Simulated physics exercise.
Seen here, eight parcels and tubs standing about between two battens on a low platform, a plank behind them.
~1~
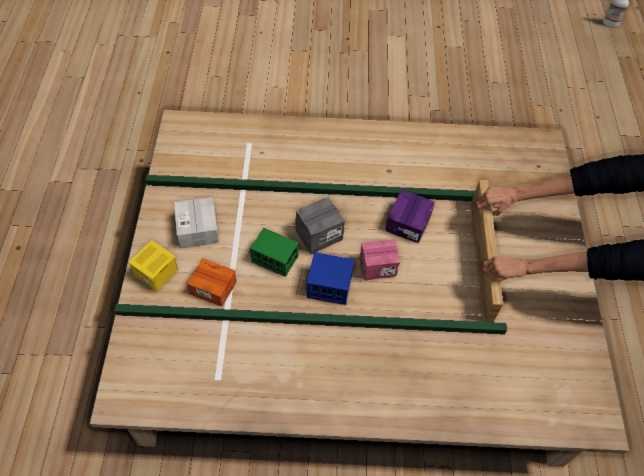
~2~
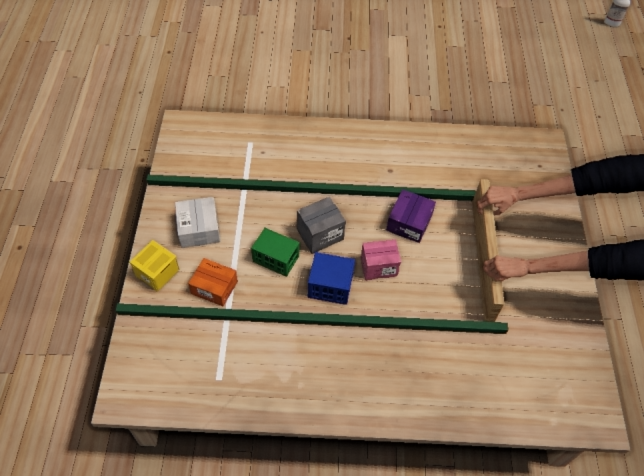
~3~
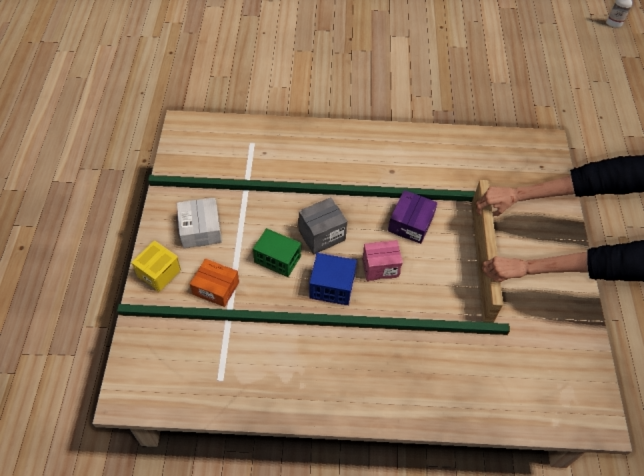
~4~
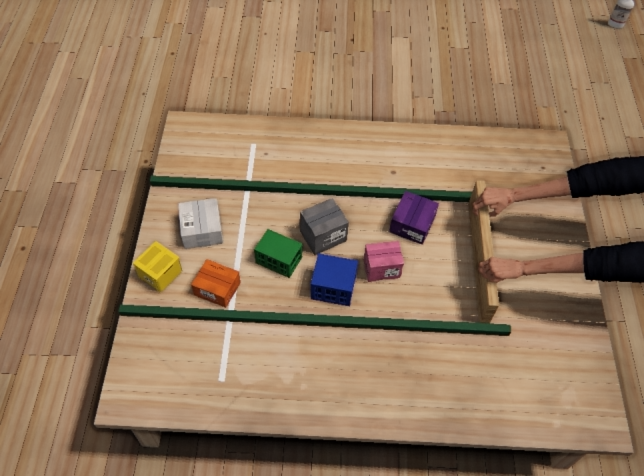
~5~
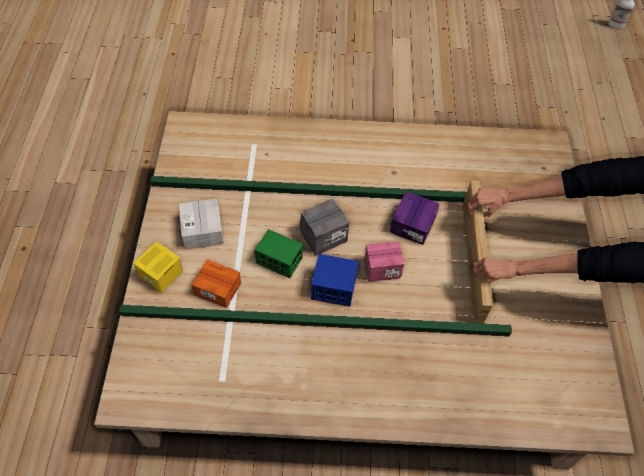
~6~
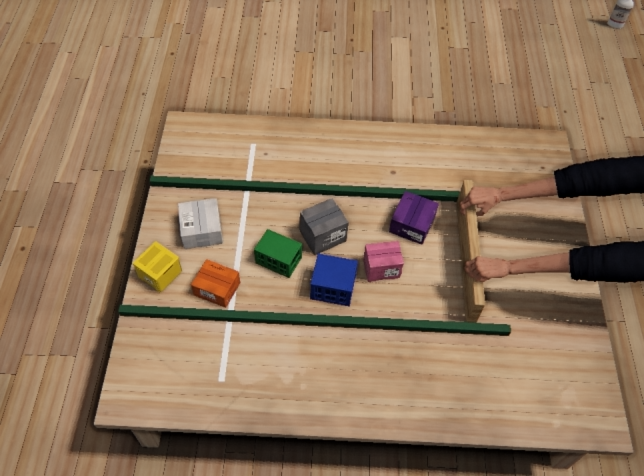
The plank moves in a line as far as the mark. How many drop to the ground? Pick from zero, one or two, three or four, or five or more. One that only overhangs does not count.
As it turns out, the number that fall off is zero.
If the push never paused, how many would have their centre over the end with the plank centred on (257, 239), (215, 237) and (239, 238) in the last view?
Place by place, 0, 2 and 0.
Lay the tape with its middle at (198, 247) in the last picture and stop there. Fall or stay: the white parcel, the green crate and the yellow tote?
The white parcel falls, the green crate is kept, the yellow tote tumbles off.
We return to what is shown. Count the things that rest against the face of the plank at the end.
The number is 3.
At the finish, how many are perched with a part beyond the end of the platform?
It comes to 2.
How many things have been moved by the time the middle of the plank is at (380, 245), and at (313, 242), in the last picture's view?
By then 4, and 5.
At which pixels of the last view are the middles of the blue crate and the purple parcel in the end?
First (214, 287), then (225, 213).
Early on, none off yet; yellow tote at rest near (158, 268); white parcel at rest near (201, 223); orange parcel at rest near (216, 283).
Finally, the number that fall off is zero.
